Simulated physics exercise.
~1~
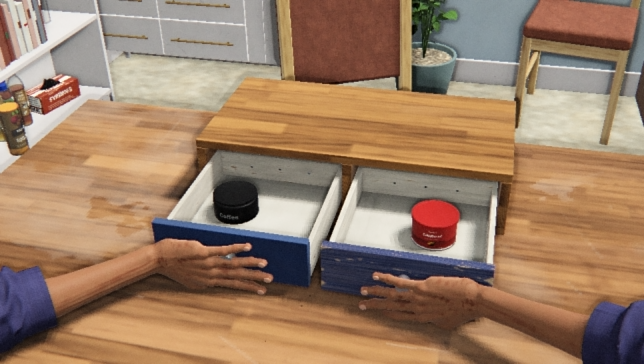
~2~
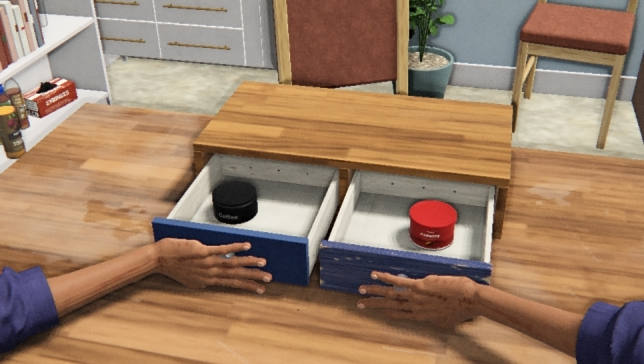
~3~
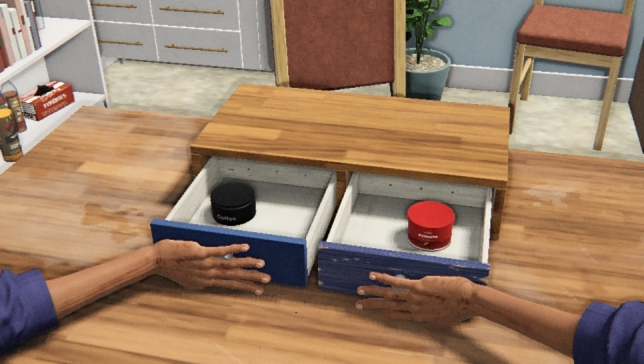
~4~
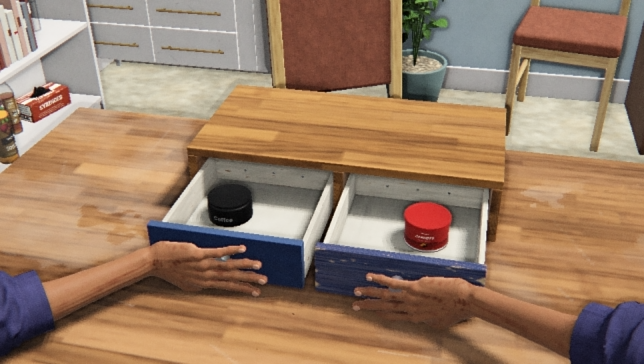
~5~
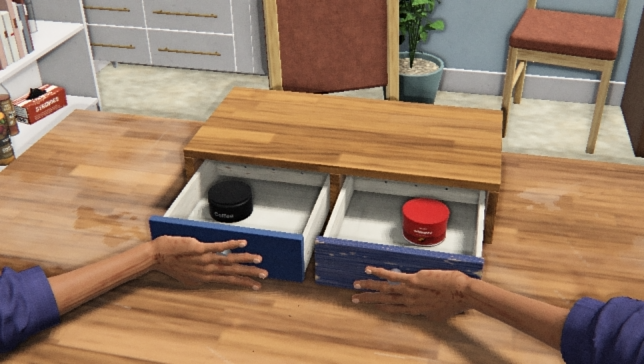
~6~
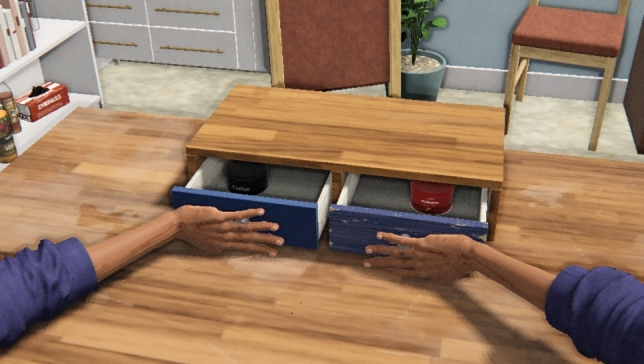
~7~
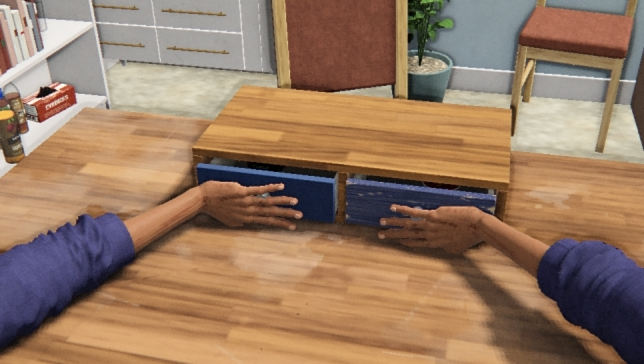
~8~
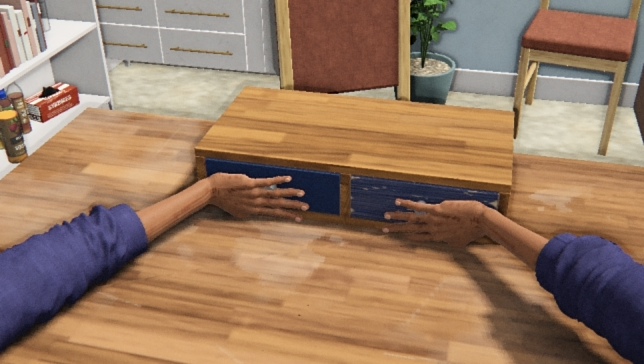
Two blue drawers stood open in a small wooden chest on a table, a black jar in the left one and a red pot in the right, until a person's hands pushed both in together and they closed all the way.
